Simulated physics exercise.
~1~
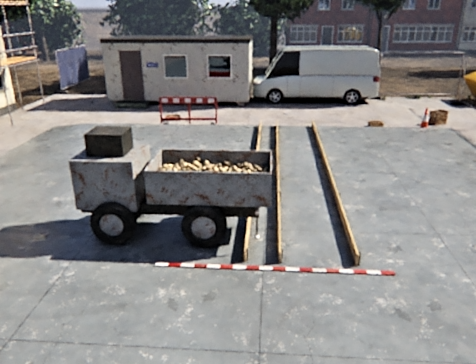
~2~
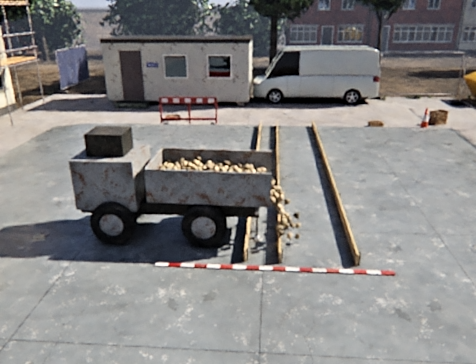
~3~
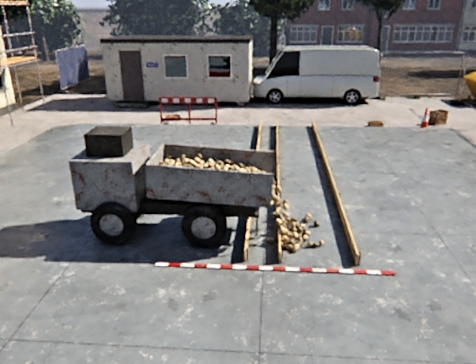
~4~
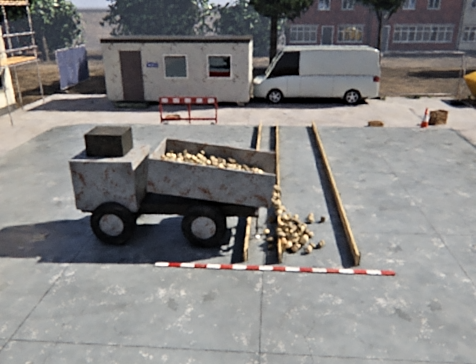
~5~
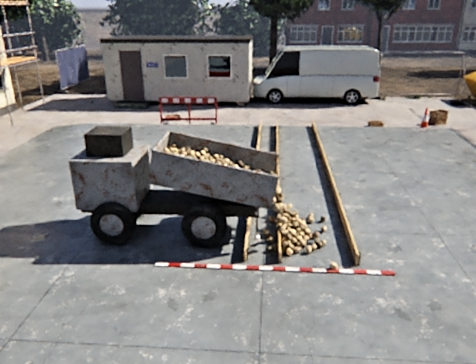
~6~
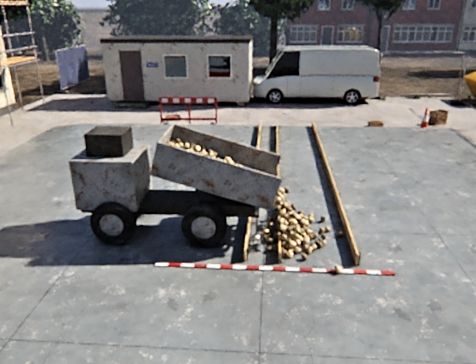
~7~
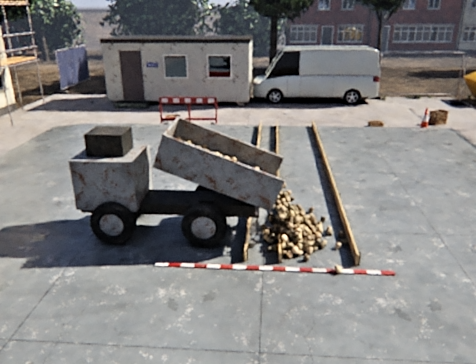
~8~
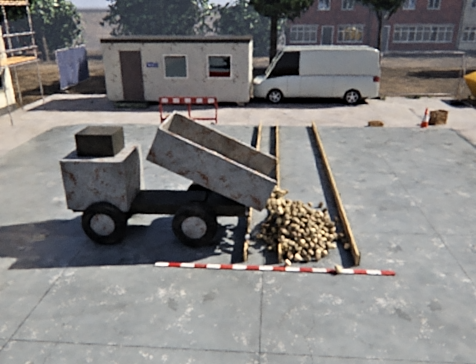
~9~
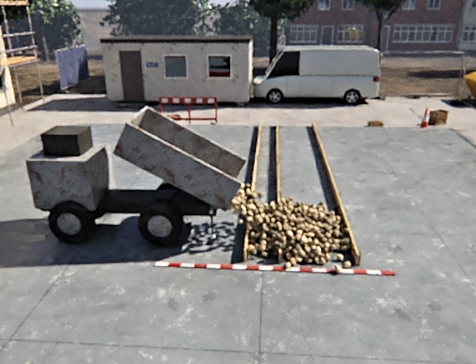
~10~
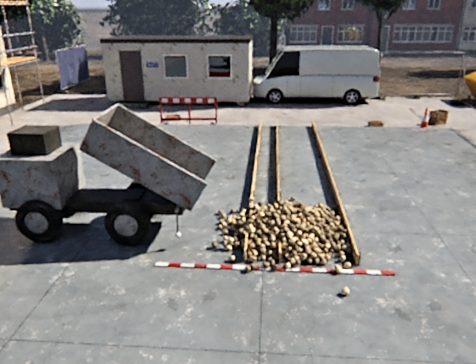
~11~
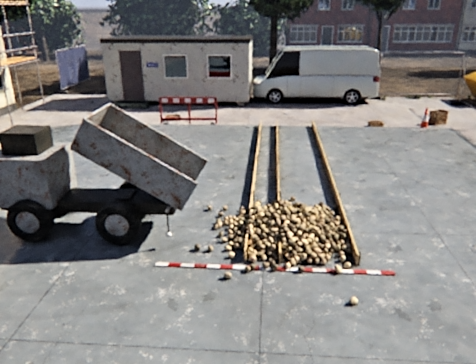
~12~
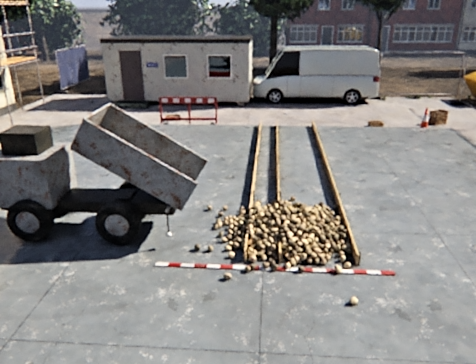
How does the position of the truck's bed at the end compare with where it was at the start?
At the end the bed is well to the left of where it started and a little higher, tilted up and clear of the planks.
